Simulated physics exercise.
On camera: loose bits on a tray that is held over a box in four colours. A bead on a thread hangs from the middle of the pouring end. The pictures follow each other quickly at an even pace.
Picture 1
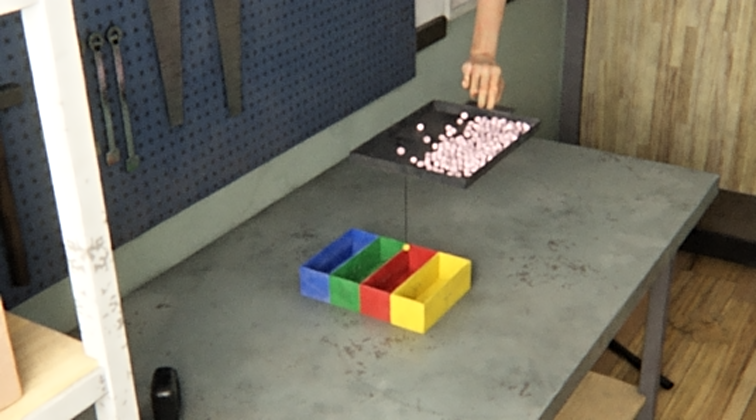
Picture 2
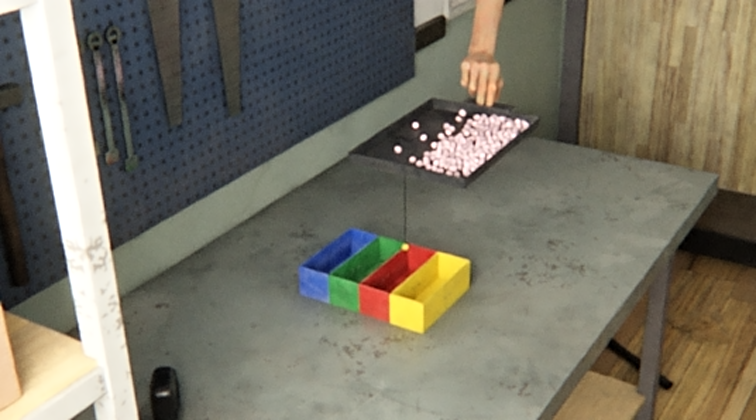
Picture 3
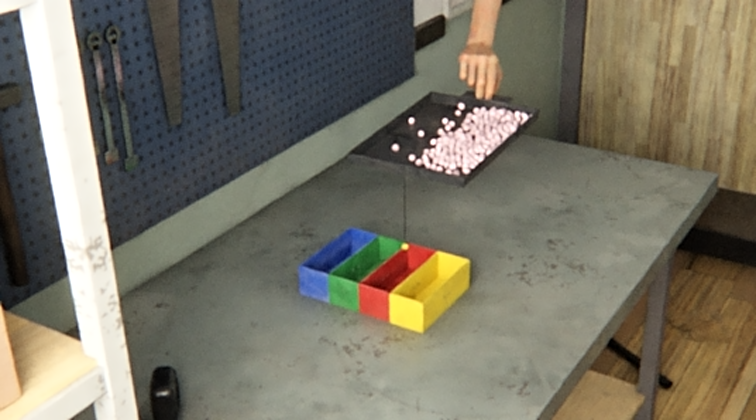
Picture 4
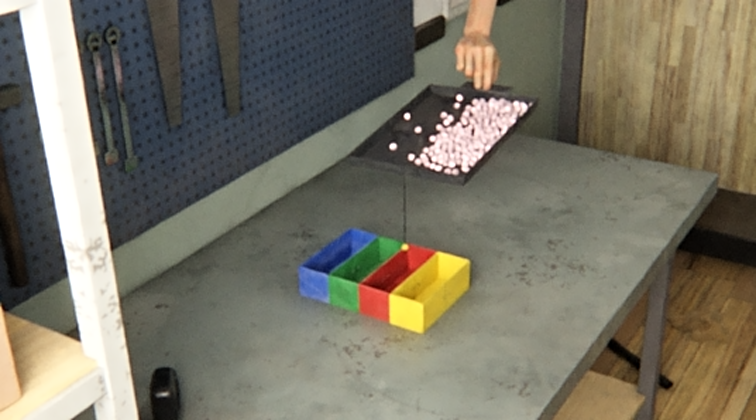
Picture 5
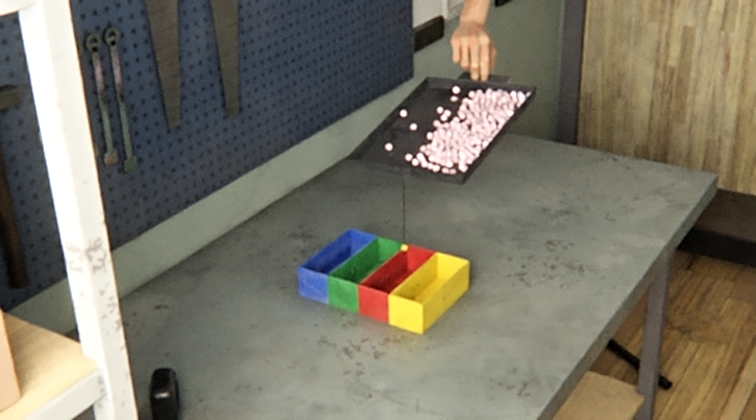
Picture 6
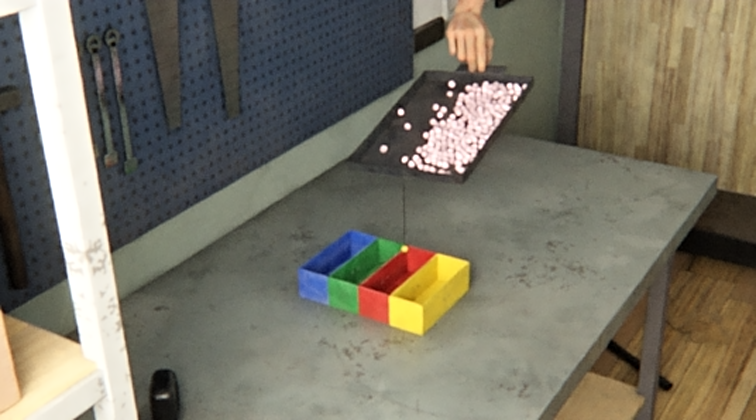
A dark tray of small pale pink beads, held by a hand above a box with blue, green, red and yellow cells, tilted gradually more steeply as the hand raised its far end.
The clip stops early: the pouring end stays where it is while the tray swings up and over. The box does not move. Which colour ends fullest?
The blue cell gets the most.
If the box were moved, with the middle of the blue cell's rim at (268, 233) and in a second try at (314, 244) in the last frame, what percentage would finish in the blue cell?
Roughly 0 per cent, and 10 per cent.
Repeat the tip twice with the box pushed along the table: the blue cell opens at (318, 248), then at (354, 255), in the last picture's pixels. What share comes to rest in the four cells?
In turn 90 and 70 in a hundred.
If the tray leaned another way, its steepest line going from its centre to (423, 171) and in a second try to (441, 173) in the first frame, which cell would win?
First that yellow cell, then that yellow cell.
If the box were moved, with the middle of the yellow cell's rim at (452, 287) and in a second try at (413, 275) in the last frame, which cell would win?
First the blue one, then that green cell.
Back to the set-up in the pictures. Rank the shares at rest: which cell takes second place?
Second comes the green one.
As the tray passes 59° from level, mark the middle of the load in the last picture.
At about (384, 161).
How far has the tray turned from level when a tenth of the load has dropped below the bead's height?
At some 70 degrees.
Shortly afterwards, tray tipped steeply; the bulk on the tray; only a few in the blue cell; only a few in the green cell; a little falling or outside the box.
Next, tray tipped right over; near a quarter on the tray; near a quarter in the blue cell; a little in the green cell; only a few in the red cell; only a few in the yellow cell; near a third falling or outside the box.
Some moments later, tray tipped past a quarter turn; near half in the blue cell; near a quarter in the green cell; a little in the red cell; only a few in the yellow cell; a little falling or outside the box.
In the end, tray tipped past a quarter turn; near half in the blue cell; near a quarter in the green cell; a little in the red cell; only a few in the yellow cell; a little outside the box.
